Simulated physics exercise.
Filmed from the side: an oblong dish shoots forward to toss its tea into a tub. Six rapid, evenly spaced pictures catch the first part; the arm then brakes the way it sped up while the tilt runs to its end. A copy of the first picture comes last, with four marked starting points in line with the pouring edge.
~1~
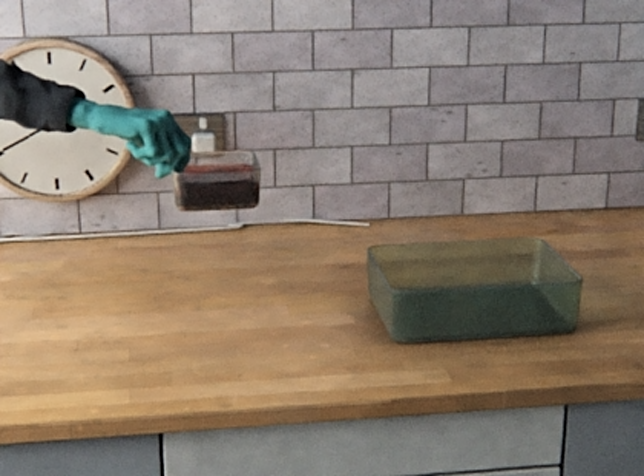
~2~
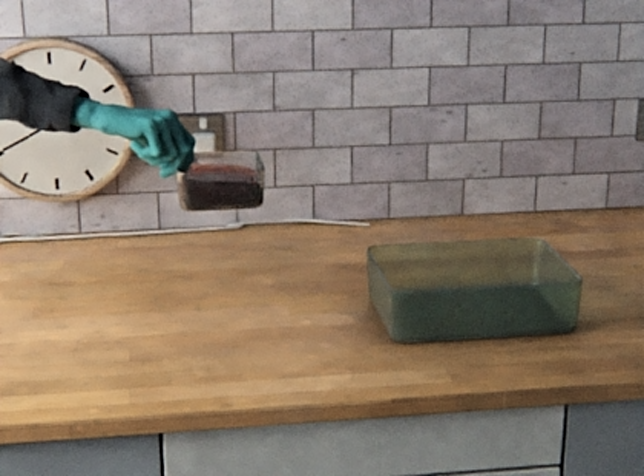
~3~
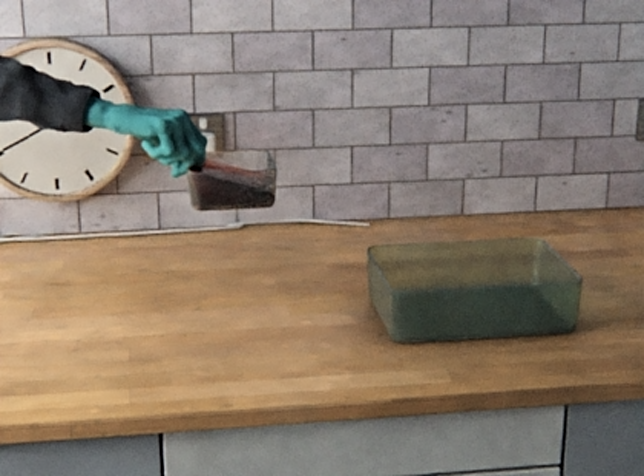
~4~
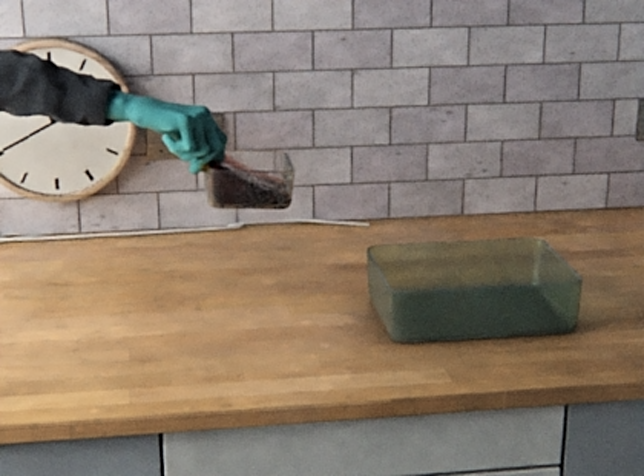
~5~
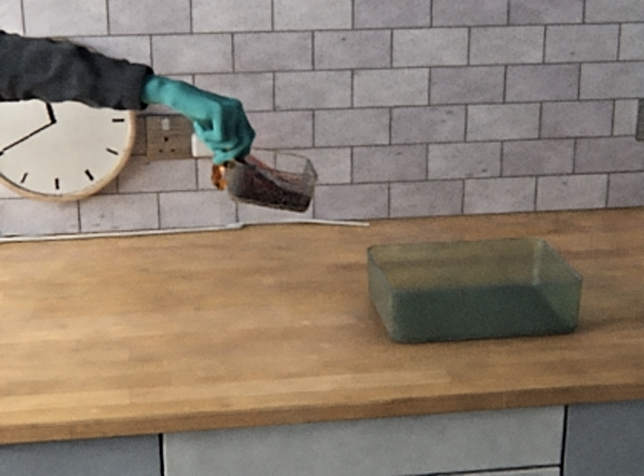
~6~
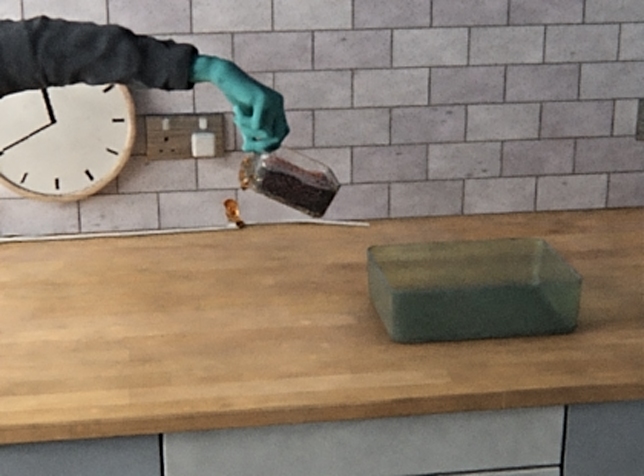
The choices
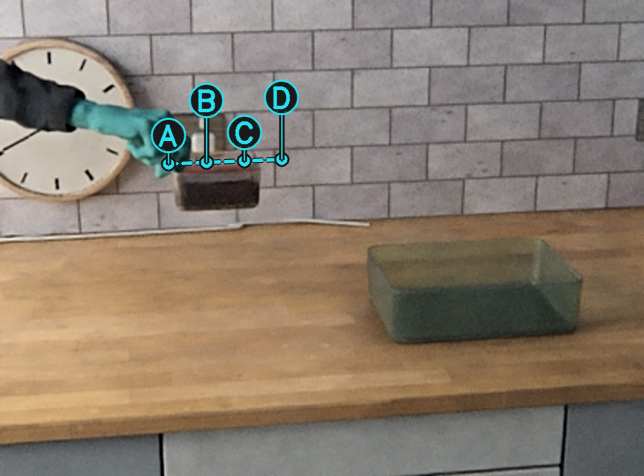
The clip shows a teal-gloved hand carrying a clear oblong dish of dark tea rightward above a wooden counter holding a green tub; amber liquid slops over the dish's left rim and drops behind as the dish tilts rightward.
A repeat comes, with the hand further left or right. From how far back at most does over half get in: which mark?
That is dot B.
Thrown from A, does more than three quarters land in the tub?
No, it does not.
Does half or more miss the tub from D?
No.
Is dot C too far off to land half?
No, that is safe.
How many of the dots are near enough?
Three.
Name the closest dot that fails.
A it is.
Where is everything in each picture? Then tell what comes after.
The first picture shows upright, lip at (255, 160); tub from (390, 341) to (576, 330); nothing has left yet.
The second picture shows upright, lip at (259, 160); nothing has left yet.
The third picture shows upright, lip at (271, 159); tea is over the rim, down to (188, 162).
The fourth picture shows tipped about 3°, lip at (289, 161); tea is over the rim, down to (203, 169).
The fifth picture shows tipped about 13°, lip at (312, 167); tea is over the rim, down to (224, 192).
The sixth picture shows tipped about 27°, lip at (334, 176); tea is over the rim, down to (245, 233).
In cyan, A at (168, 163); B at (206, 162); C at (244, 160); D at (281, 159).
Choosing A, about 32 % lands in the tub, 60 % falls short and 8 % goes beside or beyond.
Choosing B, about 63 % lands in the tub, 27 % falls short and 9 % goes beside or beyond.
Choosing C, about 78 % lands in the tub, 14 % falls short and 8 % goes beside or beyond.
Choosing D, about 78 % lands in the tub, 6 % falls short and 16 % goes beside or beyond.
